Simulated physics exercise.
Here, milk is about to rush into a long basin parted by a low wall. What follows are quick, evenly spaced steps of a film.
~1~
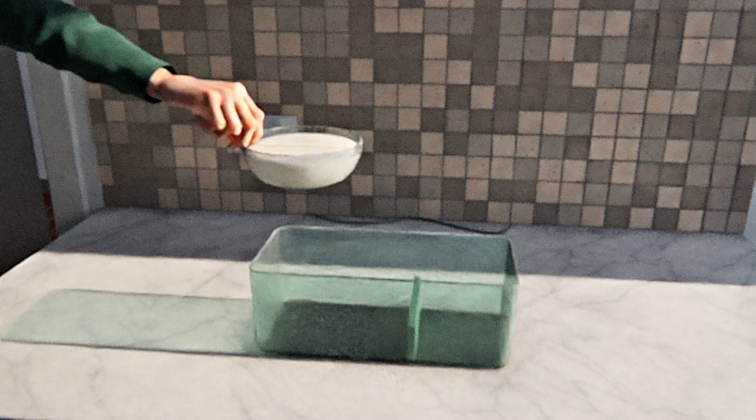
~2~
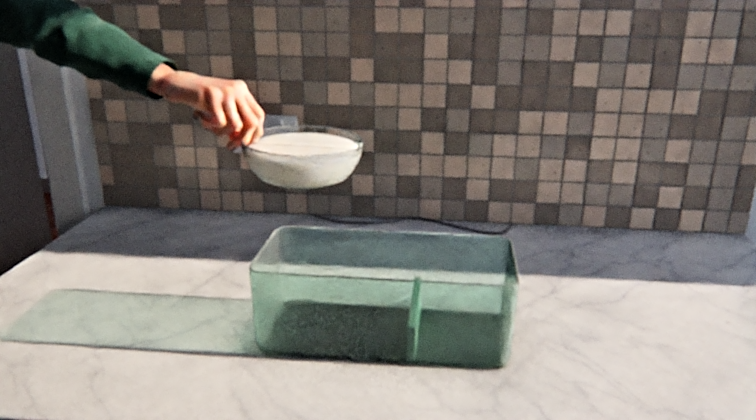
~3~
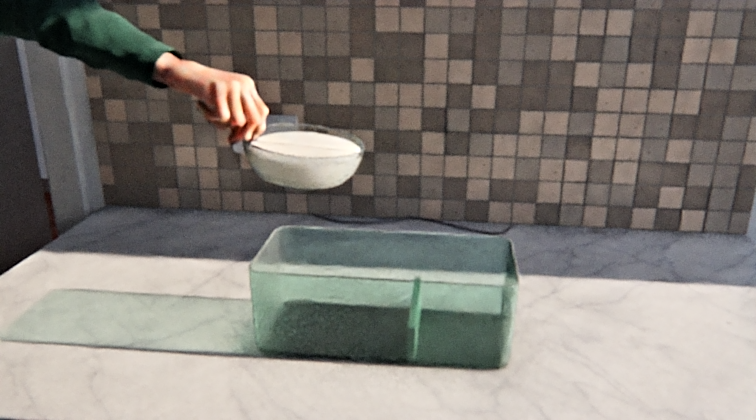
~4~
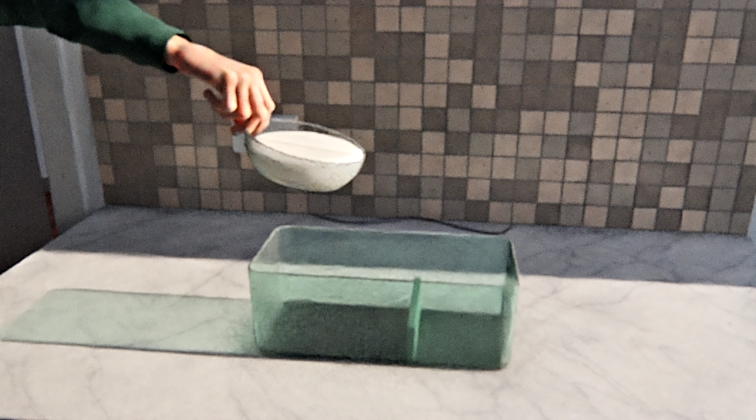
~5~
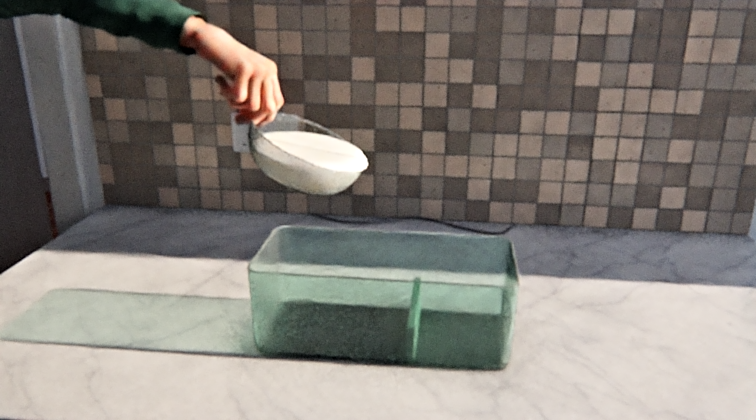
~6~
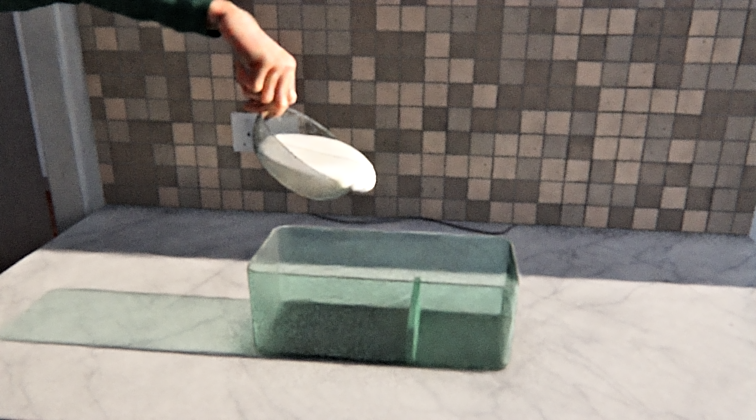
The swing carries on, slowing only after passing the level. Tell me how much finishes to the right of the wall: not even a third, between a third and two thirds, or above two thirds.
Honestly, the portion right of the wall stays beneath a third.
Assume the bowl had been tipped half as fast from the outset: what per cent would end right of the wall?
About 35 per cent.
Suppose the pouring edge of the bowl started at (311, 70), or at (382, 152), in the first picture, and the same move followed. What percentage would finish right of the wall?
The first start gives some 10 %, the second some 40 %.
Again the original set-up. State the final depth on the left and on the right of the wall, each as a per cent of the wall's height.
Roughly 30 left of the wall, roughly 10 right of it.
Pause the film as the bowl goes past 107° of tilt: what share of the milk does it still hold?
It still holds close to 0 per cent at that lean.
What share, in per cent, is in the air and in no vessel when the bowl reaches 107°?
That comes to near 15 percent.
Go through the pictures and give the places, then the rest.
In the first frame, tilt 0°; pouring edge (361, 143); surface from (249, 144) to (360, 147); the long basin's rim runs from (263, 248) to (514, 261); the wall's top is at (415, 300).
In the second frame, tilt 2°; pouring edge (361, 145); surface from (249, 143) to (360, 149).
In the third frame, tilt 6°; pouring edge (363, 150); surface from (250, 140) to (361, 151).
In the fourth frame, tilt 14°; pouring edge (363, 158); surface from (252, 138) to (363, 154).
In the fifth frame, tilt 25°; pouring edge (363, 168); surface from (255, 137) to (359, 159); 4 per cent is over the edge.
In the sixth frame, tilt 37°; pouring edge (360, 180); surface from (260, 139) to (344, 161); 14 per cent is over the edge.
A moment on, the bowl is tipped right over and 1 per cent is still to pour, 73 is left of the wall and 11 right of it.
Next, the bowl is tipped right over and 0 per cent is still to pour, 82 is left of the wall and 10 right of it.
Then the bowl is tipped right over and 0 per cent is still to pour, 81 is left of the wall and 12 right of it.
Later the bowl is tipped right over and 0 per cent is still to pour, 81 is left of the wall and 12 right of it.
In the end 81 per cent lies left of the wall, 12 right of it and 7 outside.
